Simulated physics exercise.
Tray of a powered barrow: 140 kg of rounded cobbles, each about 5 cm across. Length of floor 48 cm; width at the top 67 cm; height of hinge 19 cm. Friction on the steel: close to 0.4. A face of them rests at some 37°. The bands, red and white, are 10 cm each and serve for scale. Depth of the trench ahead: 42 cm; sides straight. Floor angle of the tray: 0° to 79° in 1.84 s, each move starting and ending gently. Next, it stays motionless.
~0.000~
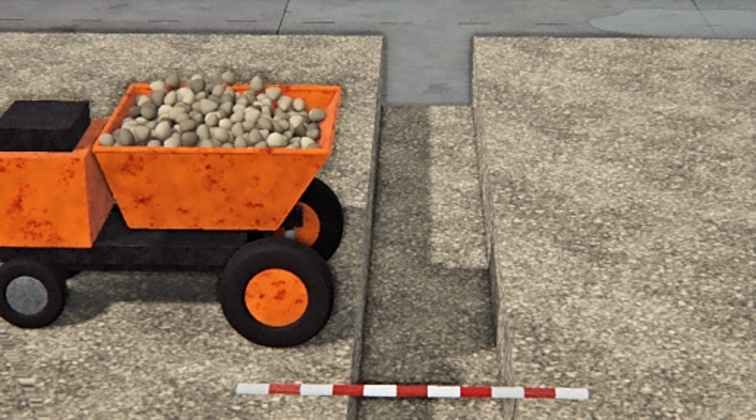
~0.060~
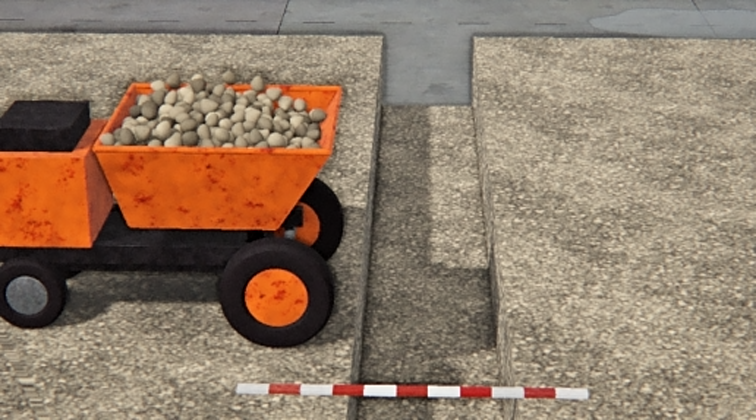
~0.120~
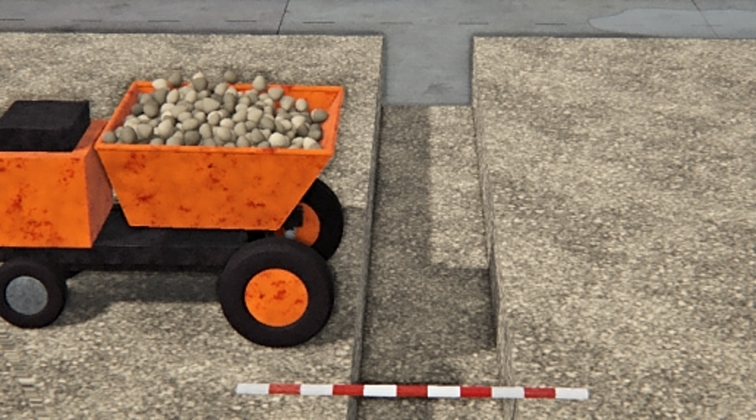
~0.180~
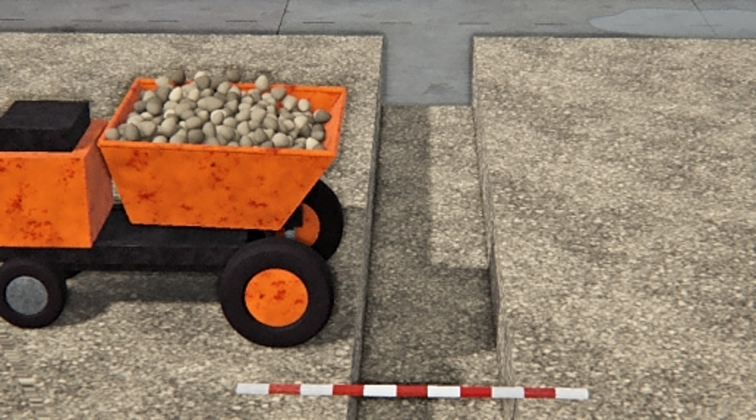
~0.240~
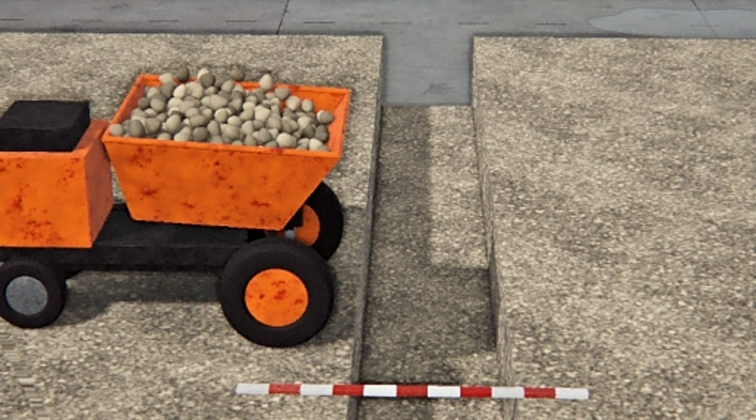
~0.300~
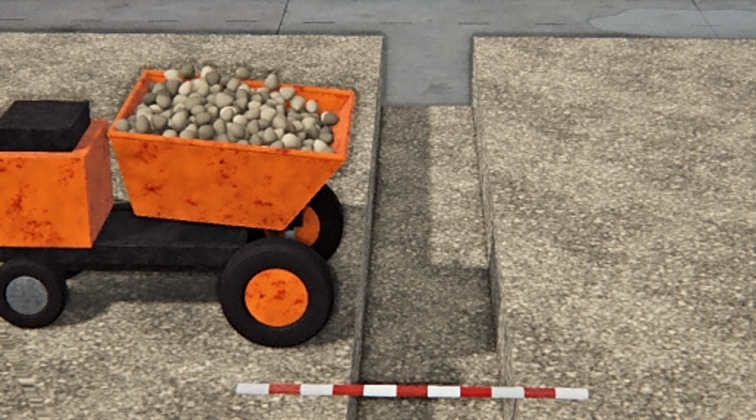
The orange tray of a small wheeled barrow, heaped with rounded stones, sits level at first beside a straight-sided trench with a red and white banded pole lying across it. The tray then tilts slightly, its left end rising, and the stones shift a little while the wheels stay still.
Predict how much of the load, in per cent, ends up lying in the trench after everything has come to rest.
Roughly 84 per cent of it.
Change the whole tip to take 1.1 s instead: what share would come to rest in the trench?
Then roughly 75 percent.
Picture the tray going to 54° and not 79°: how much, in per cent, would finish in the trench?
Some 30% would finish there.
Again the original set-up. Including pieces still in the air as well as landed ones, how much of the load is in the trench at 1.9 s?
Around 50 per cent of it, at that instant.
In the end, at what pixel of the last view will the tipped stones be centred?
I'd point to around (467, 391).
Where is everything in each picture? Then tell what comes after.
Lip at (329, 152), floor tilted 0°, highest stones at (215, 90), in the first frame.
Lip at (330, 152), floor tilted 0°, highest stones at (216, 90); the stones move at 0.1 m/s on average, in the second frame.
Lip at (332, 153), floor tilted 1°, highest stones at (198, 90); the stones move at 0.1 m/s on average, in the third frame.
The tray is at 2°, its lip at (335, 154); the top of the load is at (193, 88); the stones move at 0.2 m/s on average, in the fourth frame.
Lip at (339, 156), floor tilted 4°, highest stones at (187, 86); the stones move at 0.2 m/s on average, in the fifth frame.
The tray is at 6°, its lip at (345, 158); the top of the load is at (192, 83); the stones move at 0.3 m/s on average, in the sixth frame.
After 1.4 s the floor is at 67°; 94 % in the tray, 6 % in the trench; the foremost stones are at (497, 285).
After 1.9 s the floor is at 79°; 35 % in the tray, 51 % in the trench, 14 % past the trench; the foremost stones are at (650, 303).
After 2.3 s the floor is at 79°; 13 % in the tray, 71 % in the trench, 16 % past the trench; the foremost stones are at (722, 323).
After 4.2 s the floor is at 79°; 0 % in the tray, 84 % in the trench, 16 % past the trench; the foremost stones are at (744, 326).
